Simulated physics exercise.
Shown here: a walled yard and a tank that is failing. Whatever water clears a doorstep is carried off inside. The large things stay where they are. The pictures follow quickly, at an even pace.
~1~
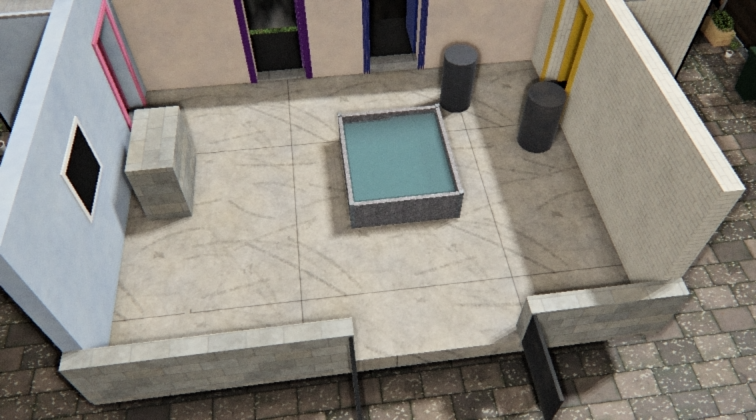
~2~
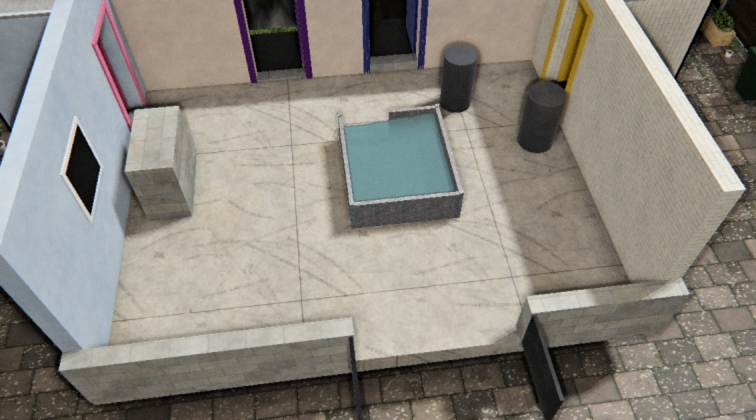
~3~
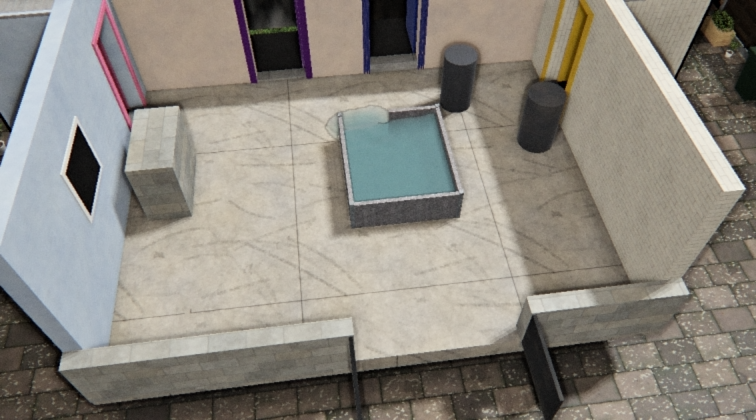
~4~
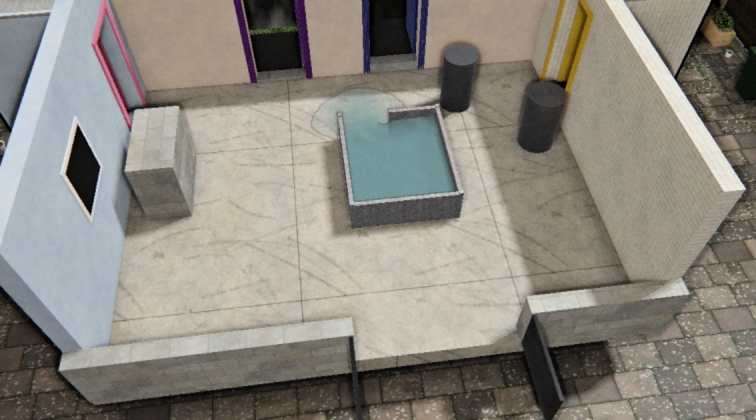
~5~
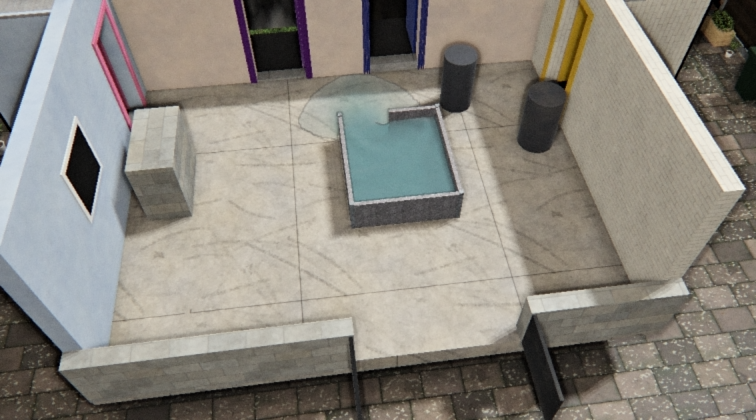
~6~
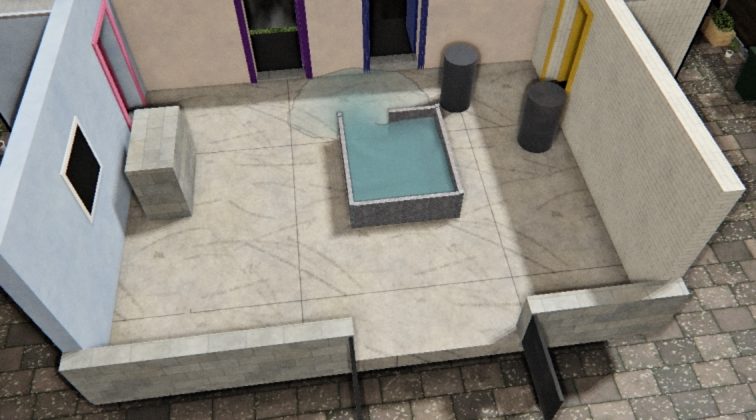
In this clip, still blue-green water fills an open rectangular tank in a walled yard; a gap appears in the tank's far side, and water pours through it, spreading in a thin, widening sheet across the pale floor behind.
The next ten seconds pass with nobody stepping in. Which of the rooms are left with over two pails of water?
One by one: The yellow door sees no more than two buckets come in; the pink door sees more than two buckets come in; the blue door sees no more than two buckets come in; the purple door sees more than two buckets come in.
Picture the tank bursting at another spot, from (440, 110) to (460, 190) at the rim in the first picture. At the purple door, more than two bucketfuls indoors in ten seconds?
Purple door: Under the line.
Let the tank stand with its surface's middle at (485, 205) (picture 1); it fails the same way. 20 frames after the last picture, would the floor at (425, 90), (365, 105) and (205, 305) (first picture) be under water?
As listed: Reached, reached, untouched.
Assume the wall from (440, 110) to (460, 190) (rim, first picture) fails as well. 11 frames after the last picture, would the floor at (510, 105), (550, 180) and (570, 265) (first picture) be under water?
Sequence: Wetted / wetted / wetted.
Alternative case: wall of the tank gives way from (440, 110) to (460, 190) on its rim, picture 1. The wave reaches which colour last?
It is the door marked pink.
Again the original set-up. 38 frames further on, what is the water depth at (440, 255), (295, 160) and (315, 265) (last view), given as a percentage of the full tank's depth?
Some 0, 0 and 0 in a hundred.
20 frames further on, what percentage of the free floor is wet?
Roughly 30 percent.
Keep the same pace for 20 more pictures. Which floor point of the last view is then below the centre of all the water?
My reading is close to (371, 133).
A moment on, water covers 10 % of the floor; the yellow door not reached, the pink door not reached, the blue door wet at the sill, nothing in, the purple door under two buckets in.
Next, water covers 20 % of the floor; the yellow door not reached, the pink door not reached, the blue door under two buckets in, the purple door over two buckets in.
Then, water covers 30 % of the floor; the yellow door wet at the sill, nothing in, the pink door under two buckets in, the blue door under two buckets in, the purple door over two buckets in.
Later, water covers 45 % of the floor; the yellow door under two buckets in, the pink door over two buckets in, the blue door under two buckets in, the purple door far over two buckets in.
In the end, water covers 70 % of the floor; the yellow door under two buckets in, the pink door far over two buckets in, the blue door under two buckets in, the purple door far over two buckets in.
